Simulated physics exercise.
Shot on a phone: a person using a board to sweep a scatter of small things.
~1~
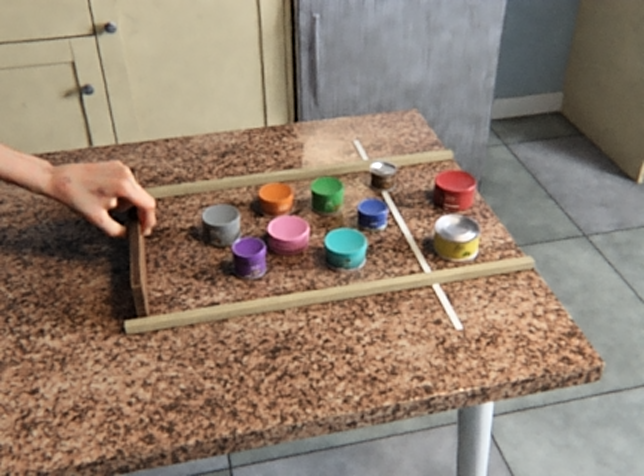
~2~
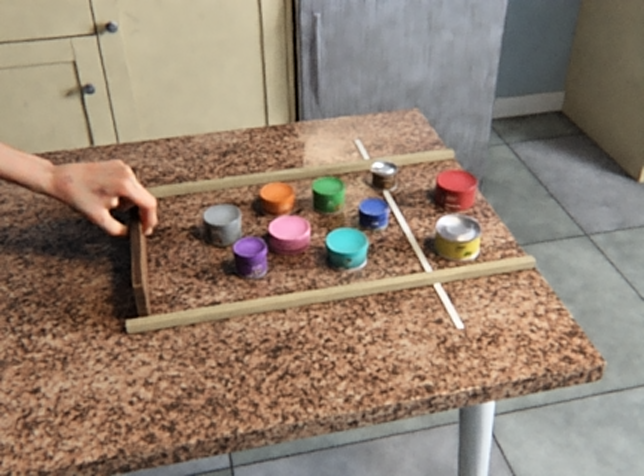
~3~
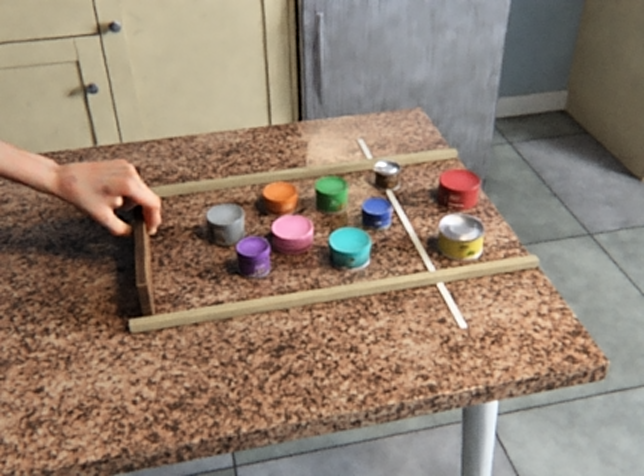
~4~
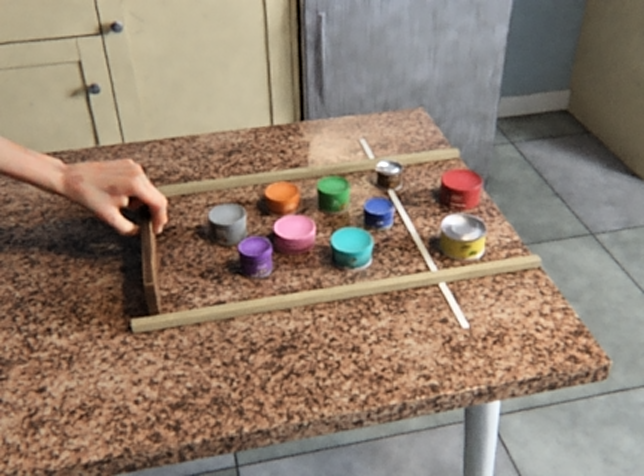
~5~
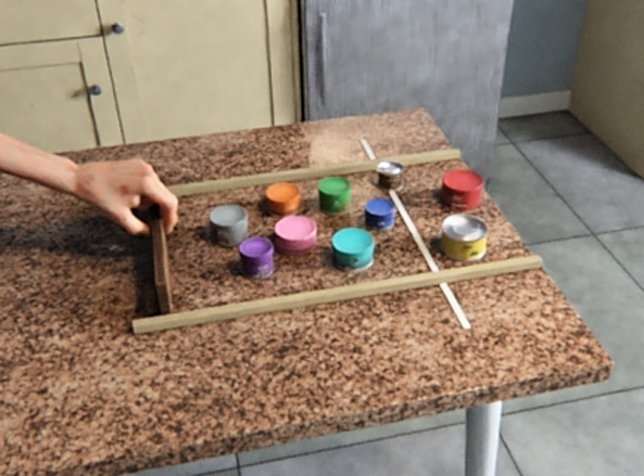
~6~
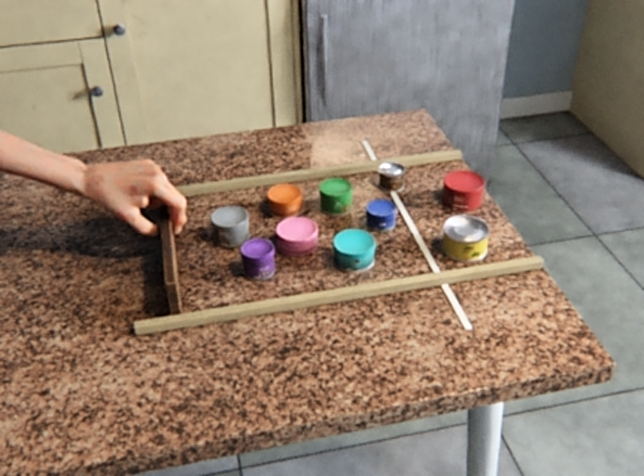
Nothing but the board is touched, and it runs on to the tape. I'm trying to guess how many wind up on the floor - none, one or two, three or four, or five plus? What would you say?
The sweep fails to knock any off.
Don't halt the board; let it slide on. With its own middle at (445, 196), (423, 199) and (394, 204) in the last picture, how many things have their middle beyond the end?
Respectively, 2, 1 and 0.
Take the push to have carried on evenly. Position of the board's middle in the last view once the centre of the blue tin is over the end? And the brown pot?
Approx. (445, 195) for the first, approx. (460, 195) for the second.
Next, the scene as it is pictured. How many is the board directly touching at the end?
Count recorded: 3.
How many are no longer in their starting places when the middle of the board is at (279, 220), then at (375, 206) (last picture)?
The count reaches 4 first and 9 second.
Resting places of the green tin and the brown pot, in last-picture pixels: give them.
First at (439, 182); second at (421, 166).
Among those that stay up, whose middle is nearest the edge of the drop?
Red tub.
Soon after, none off yet; red tub at rest near (463, 191); yellow pot at rest near (465, 239); brown pot at rest near (392, 177).
At rest, the number that fall off is zero.
